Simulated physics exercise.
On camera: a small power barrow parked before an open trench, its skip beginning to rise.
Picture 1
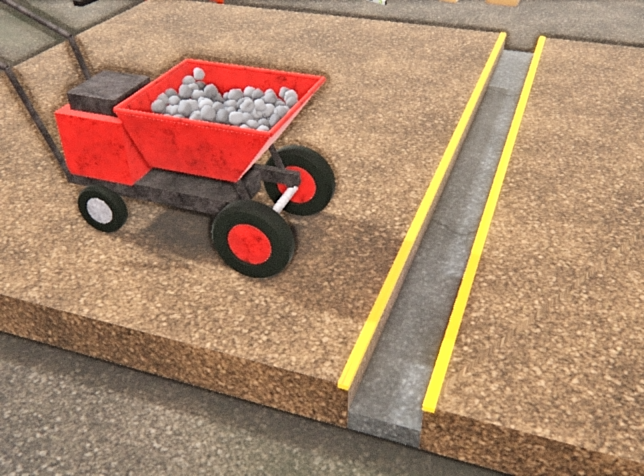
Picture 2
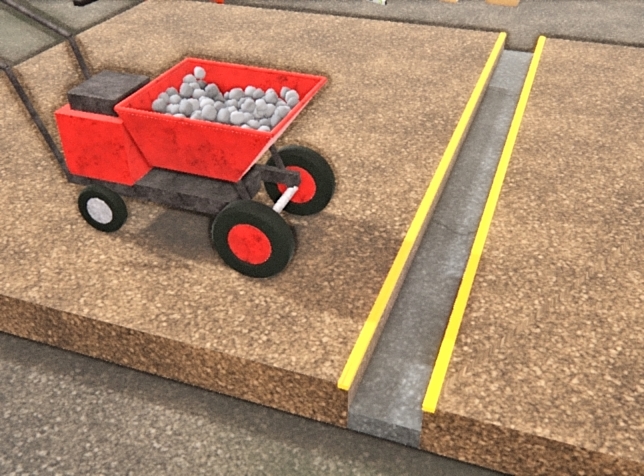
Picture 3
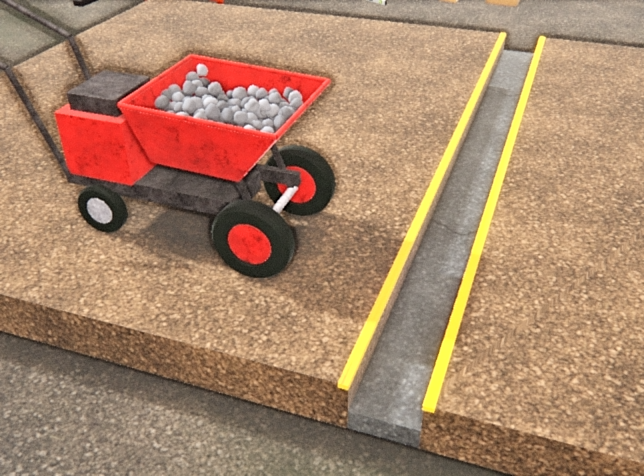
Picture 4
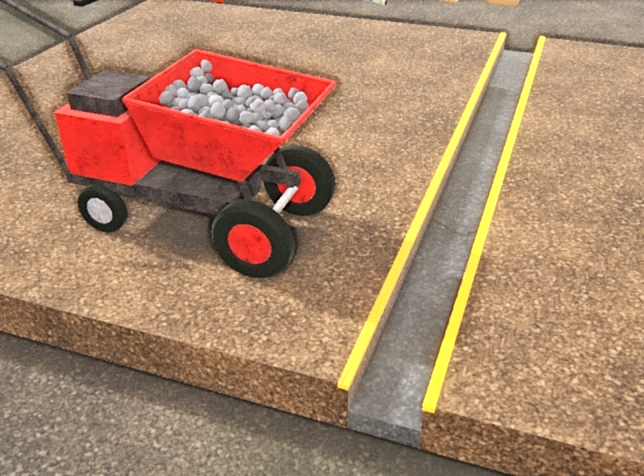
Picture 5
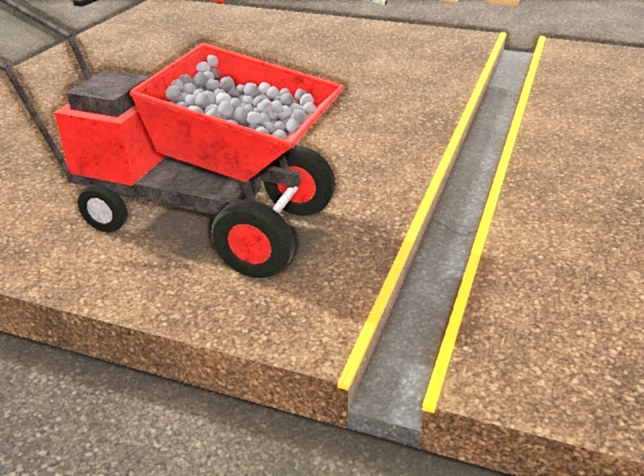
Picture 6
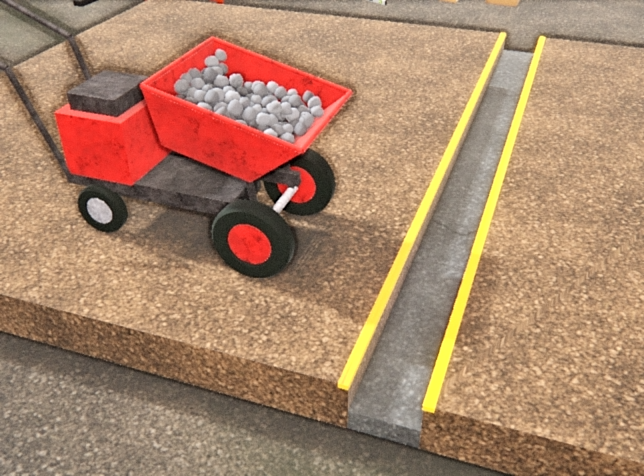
Red skip of grey cobbles on a small parked barrow slowly tilting forward to the right, beside a yellow-edged trench.
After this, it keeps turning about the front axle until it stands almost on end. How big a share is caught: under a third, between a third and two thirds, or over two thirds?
The trench ends with more than two thirds of it.
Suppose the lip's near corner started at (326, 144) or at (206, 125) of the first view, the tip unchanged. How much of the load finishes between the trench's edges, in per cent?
Roughly 40 per cent, and 40 per cent.
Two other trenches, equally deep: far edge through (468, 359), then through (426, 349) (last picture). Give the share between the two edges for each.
Roughly 100 per cent, and 70 per cent.
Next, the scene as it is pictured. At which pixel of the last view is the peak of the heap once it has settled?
Close to (413, 256).
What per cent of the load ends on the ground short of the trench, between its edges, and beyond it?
In per cent, short 5, between 90 and beyond 5.
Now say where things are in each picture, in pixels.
The first frame shows lip of the skip at (270, 135), level; top of the load at (232, 105), round cobbles; first edge of the trench at (366, 335); far edge at (445, 354), the trench over half as wide as the skip, and about half as deep as wide.
The second frame shows lip of the skip at (272, 136), level; top of the load at (233, 104).
The third frame shows lip of the skip at (276, 137), tipped barely; top of the load at (209, 101).
The fourth frame shows lip of the skip at (283, 140), tipped a little; top of the load at (214, 99).
The fifth frame shows lip of the skip at (291, 145), tipped a little; top of the load at (204, 108).
The sixth frame shows lip of the skip at (301, 151), tipped a little; top of the load at (207, 92); first edge of the trench at (366, 335); far edge at (445, 354).
Soon, skip tipped steeply; all in the skip.
A while on, skip tipped right over; most in the skip; a stray few short of the trench; a small part in or heaped over the trench; a stray few falling.
Towards the end, skip tipped right over; a small part in the skip; a stray few short of the trench; most in or heaped over the trench; a small part beyond it.
Finally, skip tipped right over; a small part short of the trench; most in or heaped over the trench; a small part beyond it.
